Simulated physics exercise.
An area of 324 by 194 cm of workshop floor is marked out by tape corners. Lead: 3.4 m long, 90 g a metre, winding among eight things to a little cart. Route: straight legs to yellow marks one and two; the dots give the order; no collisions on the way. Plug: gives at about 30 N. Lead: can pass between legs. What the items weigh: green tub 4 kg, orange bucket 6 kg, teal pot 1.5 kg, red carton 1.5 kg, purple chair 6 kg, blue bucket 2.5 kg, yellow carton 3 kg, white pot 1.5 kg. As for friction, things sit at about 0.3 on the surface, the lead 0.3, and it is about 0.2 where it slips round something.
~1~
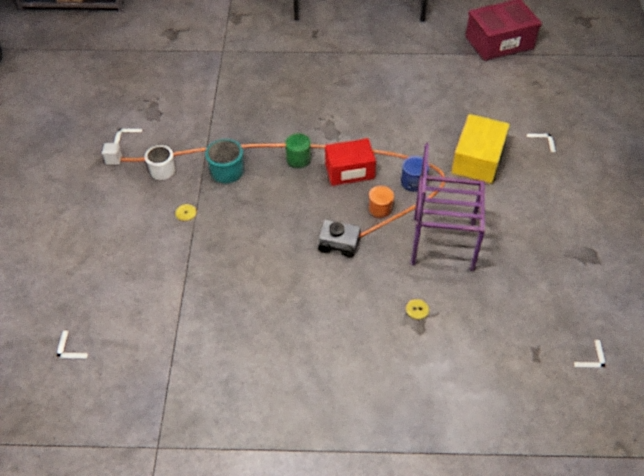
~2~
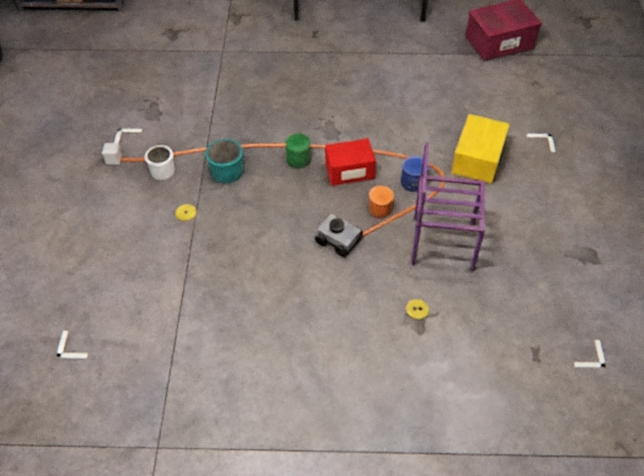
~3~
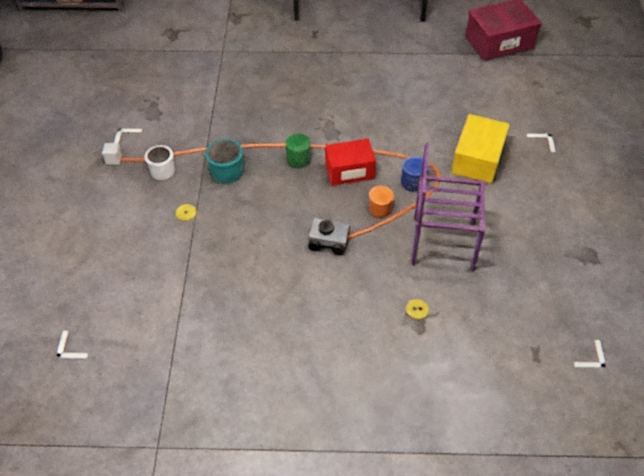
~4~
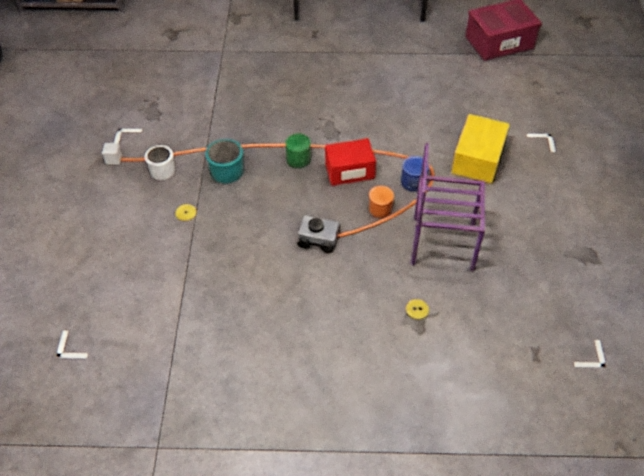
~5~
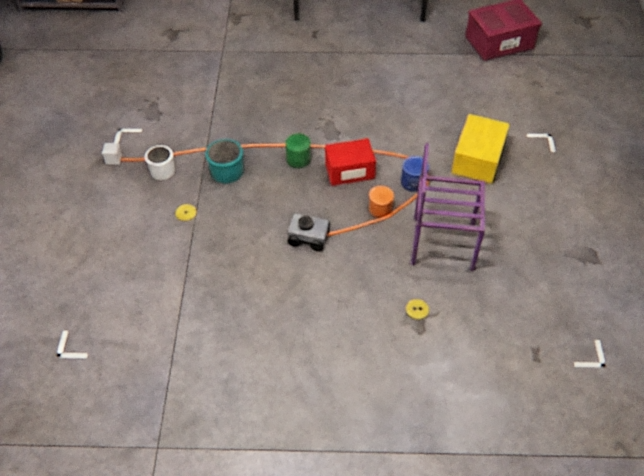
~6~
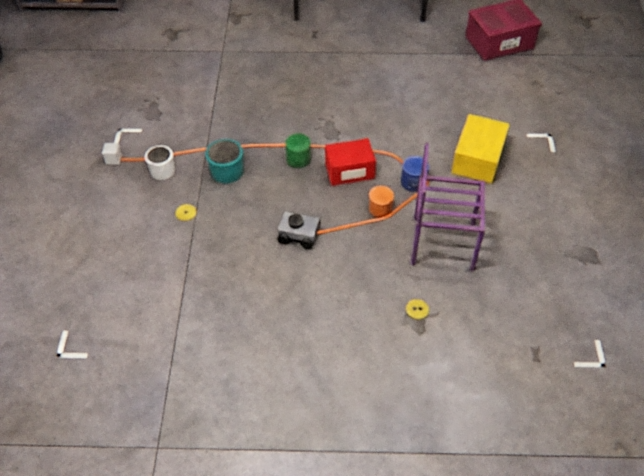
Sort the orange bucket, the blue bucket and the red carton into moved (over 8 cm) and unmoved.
Sorted: Orange bucket moved, blue bucket moved, red carton moved.
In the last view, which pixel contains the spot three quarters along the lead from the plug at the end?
(332, 229) or so.
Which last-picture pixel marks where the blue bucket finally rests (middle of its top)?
(362, 171).
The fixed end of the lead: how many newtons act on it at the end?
0 N.
Next, cart at (221, 216), 12 N at the fixed end; blue bucket 30 cm off its start, red carton 13 cm off its start, orange bucket 5 cm off its start.
Then, cart at (245, 236), lead slack at the fixed end; blue bucket 38 cm off its start, orange bucket 18 cm off its start, red carton 18 cm off its start.
After that, cart at (335, 273), lead slack at the fixed end; blue bucket 38 cm off its start at (362, 171), orange bucket 18 cm off its start at (355, 191), red carton 18 cm off its start at (327, 160).
Later, cart at (417, 308), lead slack at the fixed end; blue bucket 38 cm off its start, orange bucket 18 cm off its start, red carton 18 cm off its start.
At the end, cart at (417, 308), lead slack at the fixed end; blue bucket 38 cm off its start at (362, 171), orange bucket 18 cm off its start at (355, 191), red carton 18 cm off its start at (327, 160).
